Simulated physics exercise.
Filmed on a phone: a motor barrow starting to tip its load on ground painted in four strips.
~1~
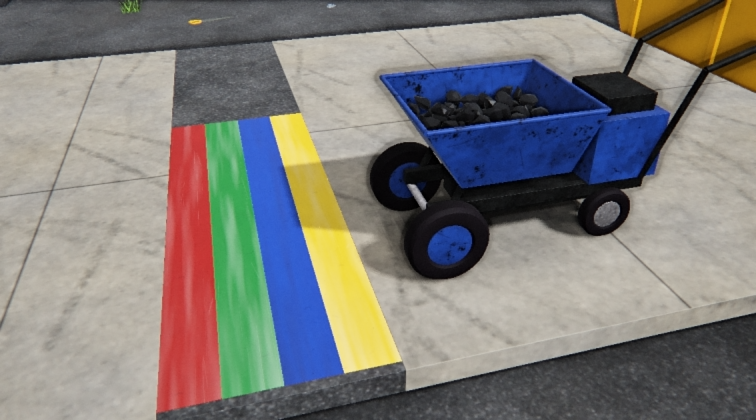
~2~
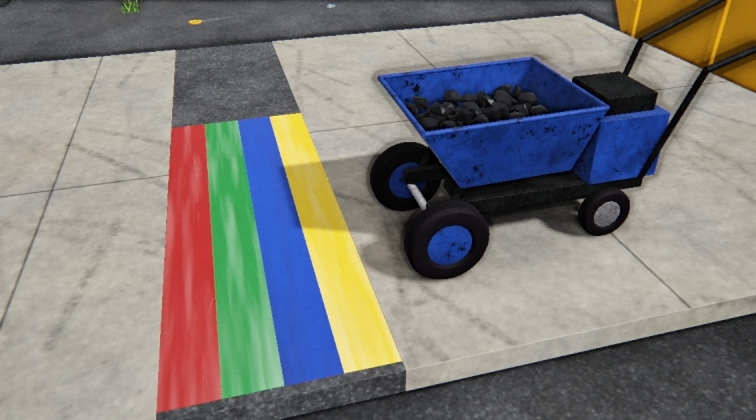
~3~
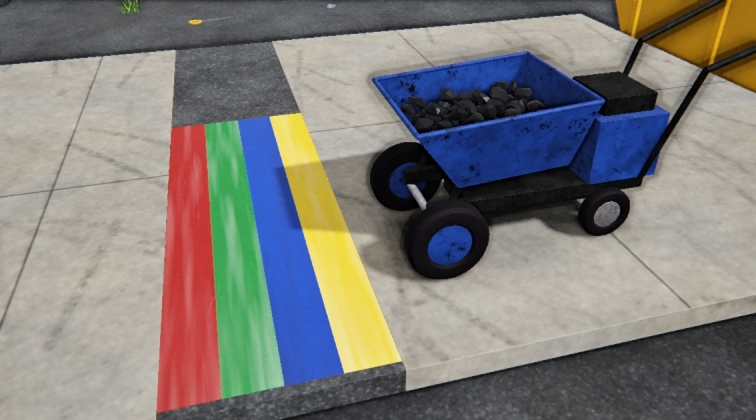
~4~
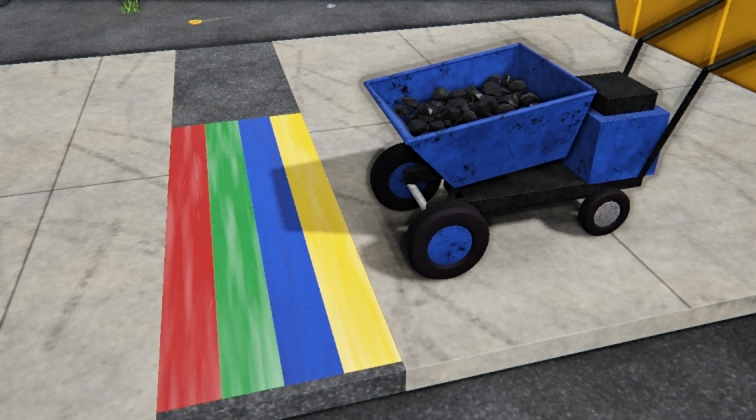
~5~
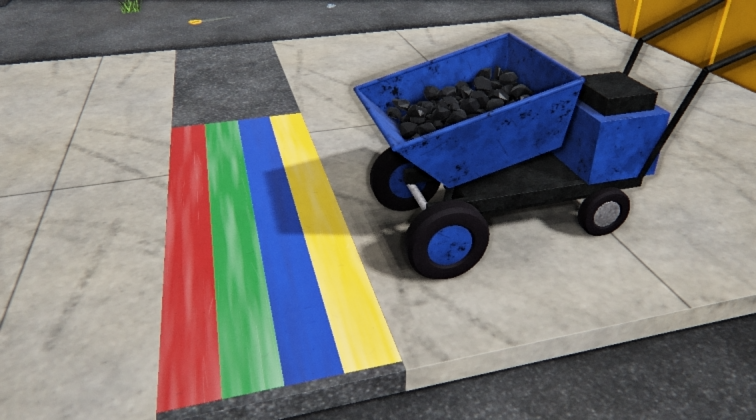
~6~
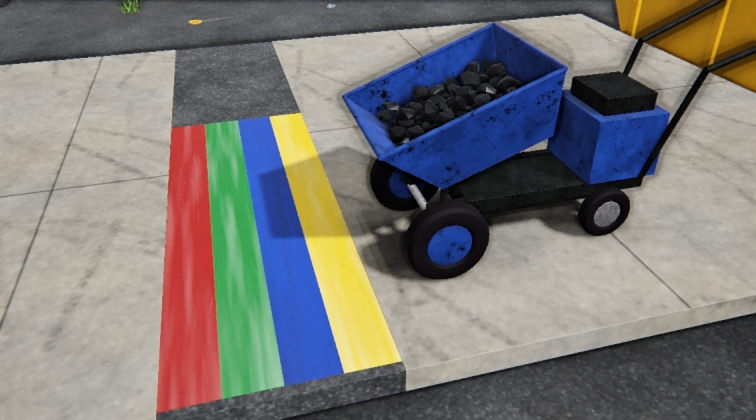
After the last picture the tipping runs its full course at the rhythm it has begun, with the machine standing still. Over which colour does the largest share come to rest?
The heap favours the blue strip.
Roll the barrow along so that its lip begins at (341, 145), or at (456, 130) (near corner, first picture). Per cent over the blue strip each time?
About 0 and 40 per cent.
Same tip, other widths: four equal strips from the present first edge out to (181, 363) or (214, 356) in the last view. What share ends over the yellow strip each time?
First some 10, then 0 per cent.
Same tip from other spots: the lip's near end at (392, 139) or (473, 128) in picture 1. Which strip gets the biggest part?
At the first place green, at the second that yellow strip.
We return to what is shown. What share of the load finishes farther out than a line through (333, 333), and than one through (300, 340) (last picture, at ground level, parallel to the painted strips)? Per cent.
Near 80 % and 50 %.
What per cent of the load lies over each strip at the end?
In per cent, yellow strip 10, blue strip 45, green strip 25 and red strip 5.
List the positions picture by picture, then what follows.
Lip of the skip at (427, 134), level; top of the load at (478, 117), lumps of coal; yellow strip at (358, 323); blue strip at (304, 333); green strip at (248, 344); red strip at (189, 356), in the first frame.
Lip of the skip at (424, 135), tipped barely; top of the load at (477, 116), in the second frame.
Lip of the skip at (418, 137), tipped barely; top of the load at (495, 108), in the third frame.
Lip of the skip at (408, 142), tipped a little; top of the load at (509, 105), in the fourth frame.
Lip of the skip at (395, 149), tipped a little; top of the load at (500, 99), in the fifth frame.
Lip of the skip at (381, 158), tipped clearly; top of the load at (487, 93); yellow strip at (358, 323); blue strip at (304, 333); green strip at (248, 344); red strip at (189, 356), in the sixth frame.
Soon after the last picture, skip tipped steeply; all in the skip.
A little later, skip tipped right over; nearly all in the skip; a small part over the blue strip; a stray few over the green strip.
Later still, skip tipped right over; about a third in the skip; a stray few over the yellow strip; about a third over the blue strip; about a quarter over the green strip; a small part over the red strip; a stray few off the paint.
By the end, skip tipped right over; a small part in the skip; a small part over the yellow strip; about half over the blue strip; about a quarter over the green strip; a small part over the red strip; a stray few off the paint.
